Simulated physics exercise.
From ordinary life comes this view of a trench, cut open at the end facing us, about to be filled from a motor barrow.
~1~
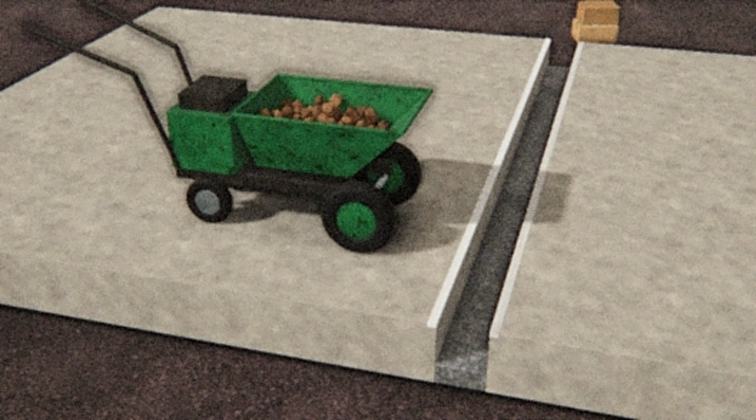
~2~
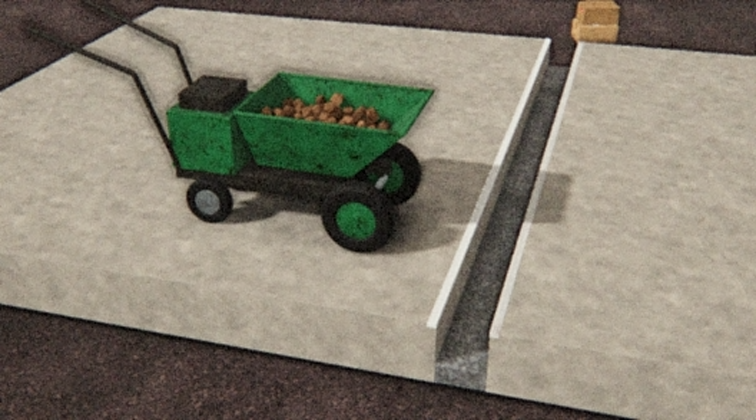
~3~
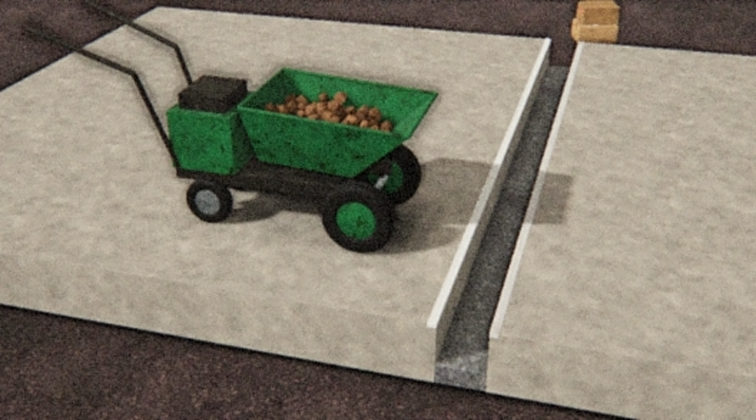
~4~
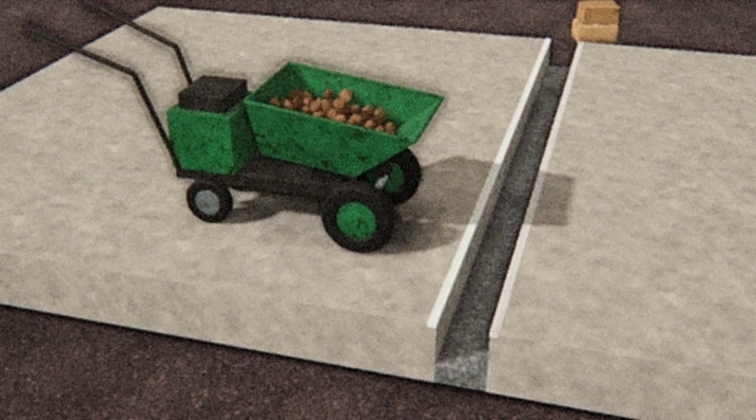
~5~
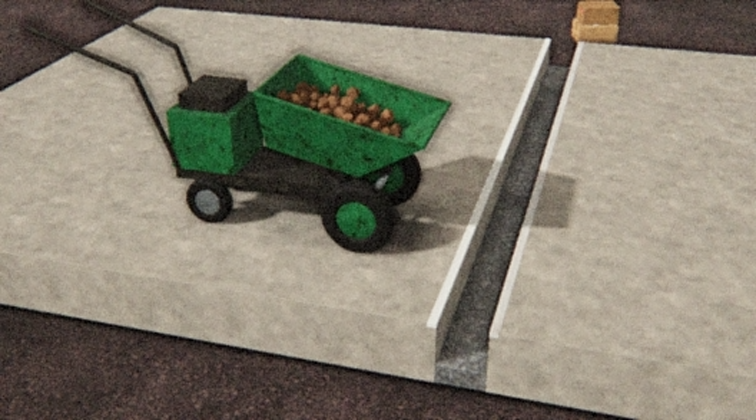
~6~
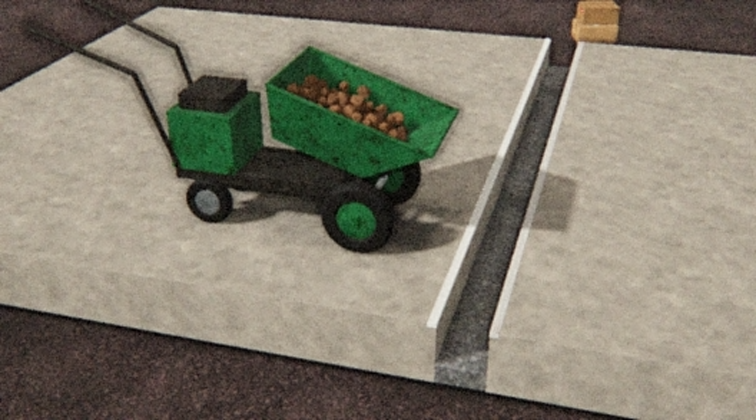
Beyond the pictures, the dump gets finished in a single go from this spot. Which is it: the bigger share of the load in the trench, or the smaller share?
The bigger share.
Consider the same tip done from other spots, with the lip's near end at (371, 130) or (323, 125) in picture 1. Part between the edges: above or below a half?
The first try ends with the greater portion between the edges, the second with the lesser portion.
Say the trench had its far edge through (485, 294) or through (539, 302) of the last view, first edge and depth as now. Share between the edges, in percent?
Roughly 50 % first, 100 % second.
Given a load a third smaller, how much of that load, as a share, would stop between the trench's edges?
About 90 per cent.
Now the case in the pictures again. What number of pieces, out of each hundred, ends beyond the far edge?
I'd say near 10 per cent, give or take.
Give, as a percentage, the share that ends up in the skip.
All told, it is near 0 percent.
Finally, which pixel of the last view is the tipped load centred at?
Resting centre, last frame: Roughly (498, 264).
Just after the last frame, skip tipped steeply; every one in the skip.
A moment on, skip tipped steeply; the larger part in the skip; roughly a quarter in or heaped over the trench; just a few beyond it; just a few falling.
Further on, skip tipped right over; just a few in the skip; the larger part in or heaped over the trench; about a tenth beyond it.
When it is over, skip tipped right over; the larger part in or heaped over the trench; about a tenth beyond it.
